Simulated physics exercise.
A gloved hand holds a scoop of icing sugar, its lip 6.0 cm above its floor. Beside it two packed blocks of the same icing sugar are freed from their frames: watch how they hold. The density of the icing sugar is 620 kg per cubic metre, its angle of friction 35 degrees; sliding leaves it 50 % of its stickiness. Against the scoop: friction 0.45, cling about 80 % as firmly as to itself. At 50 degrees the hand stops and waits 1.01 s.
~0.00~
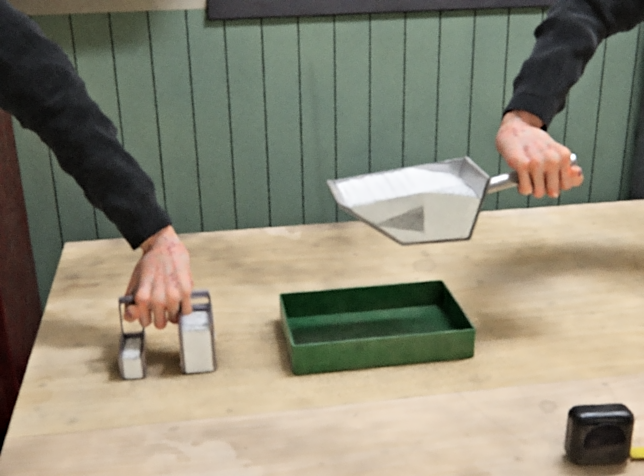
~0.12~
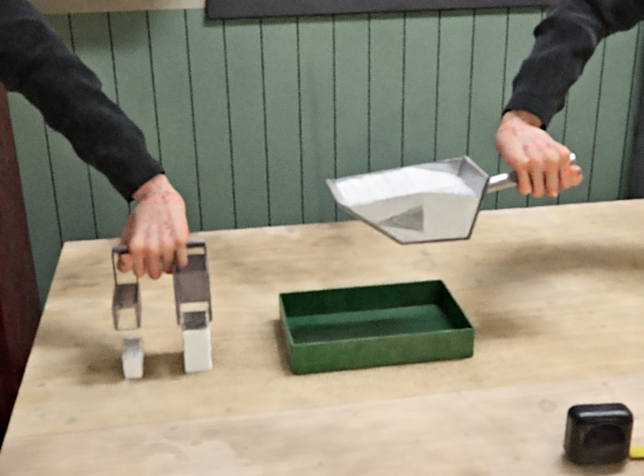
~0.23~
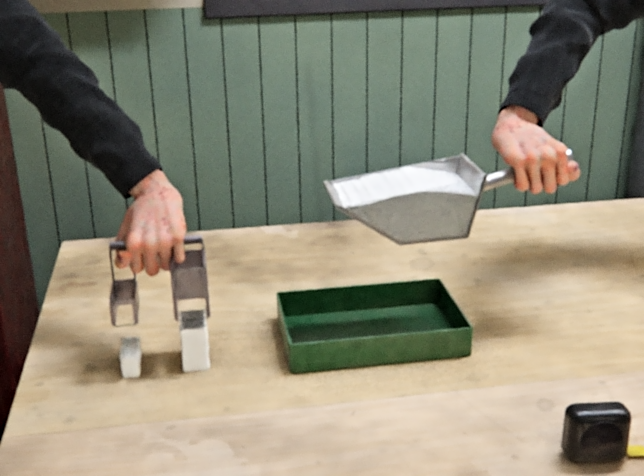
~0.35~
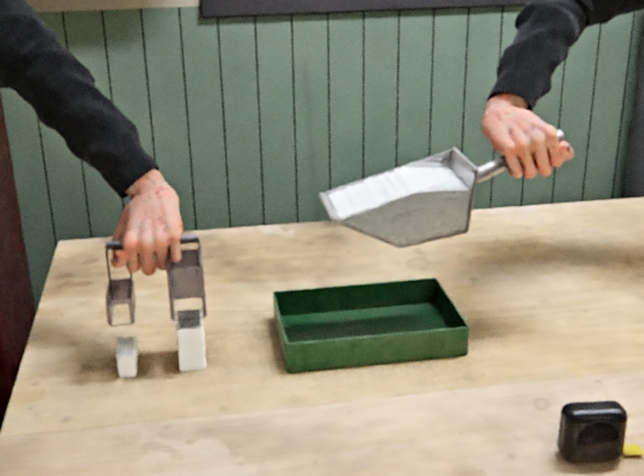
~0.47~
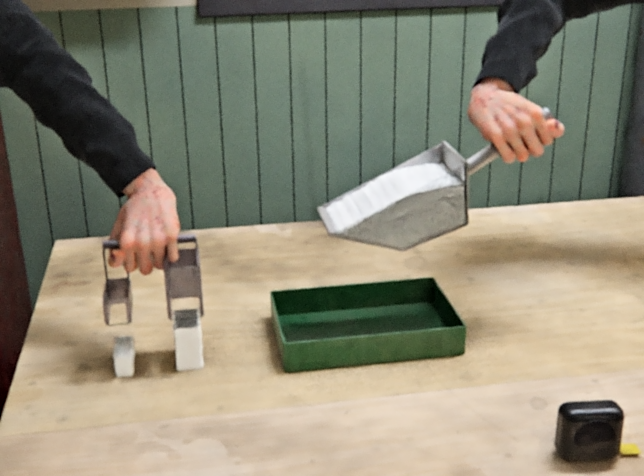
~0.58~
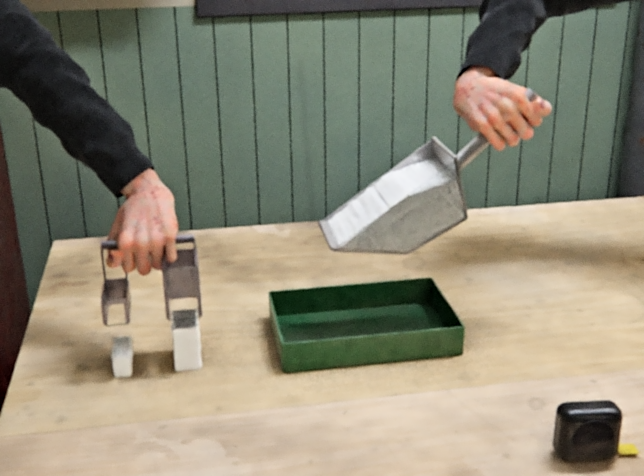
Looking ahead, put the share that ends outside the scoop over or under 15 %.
The result is under 15 %.
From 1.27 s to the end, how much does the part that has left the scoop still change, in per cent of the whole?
Some 0 per cent.
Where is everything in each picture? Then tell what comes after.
In the first frame, lip at (342, 204), tilt 0 degrees; highest point of the icing sugar at (434, 191); test blocks 3.1 cm, 6.6 cm high (left to right).
In the second frame, lip at (342, 204), tilt 0 degrees; highest point of the icing sugar at (434, 190); test blocks 3.1 cm, 6.6 cm high (left to right).
In the third frame, lip at (339, 205), tilt 1 degrees; highest point of the icing sugar at (425, 190); test blocks 3.1 cm, 6.6 cm high (left to right).
In the fourth frame, lip at (334, 217), tilt 9 degrees; highest point of the icing sugar at (420, 191); test blocks 3.1 cm, 6.6 cm high (left to right).
In the fifth frame, lip at (331, 232), tilt 19 degrees; highest point of the icing sugar at (459, 185); test blocks 3.1 cm, 6.6 cm high (left to right).
In the sixth frame, lip at (333, 248), tilt 29 degrees; highest point of the icing sugar at (452, 181); test blocks 3.1 cm, 6.6 cm high (left to right).
By 0.79 s, the scoop is at 46 degrees and 0 % has left it.
By 1.03 s, the scoop is at 50 degrees and 0 % has left it.
By 1.27 s, the scoop is at 50 degrees and 0 % has left it.
By 1.52 s, the scoop is at 50 degrees and 0 % has left it.
By 1.62 s, at the end, the scoop is at 50 degrees and 0 % has left it.
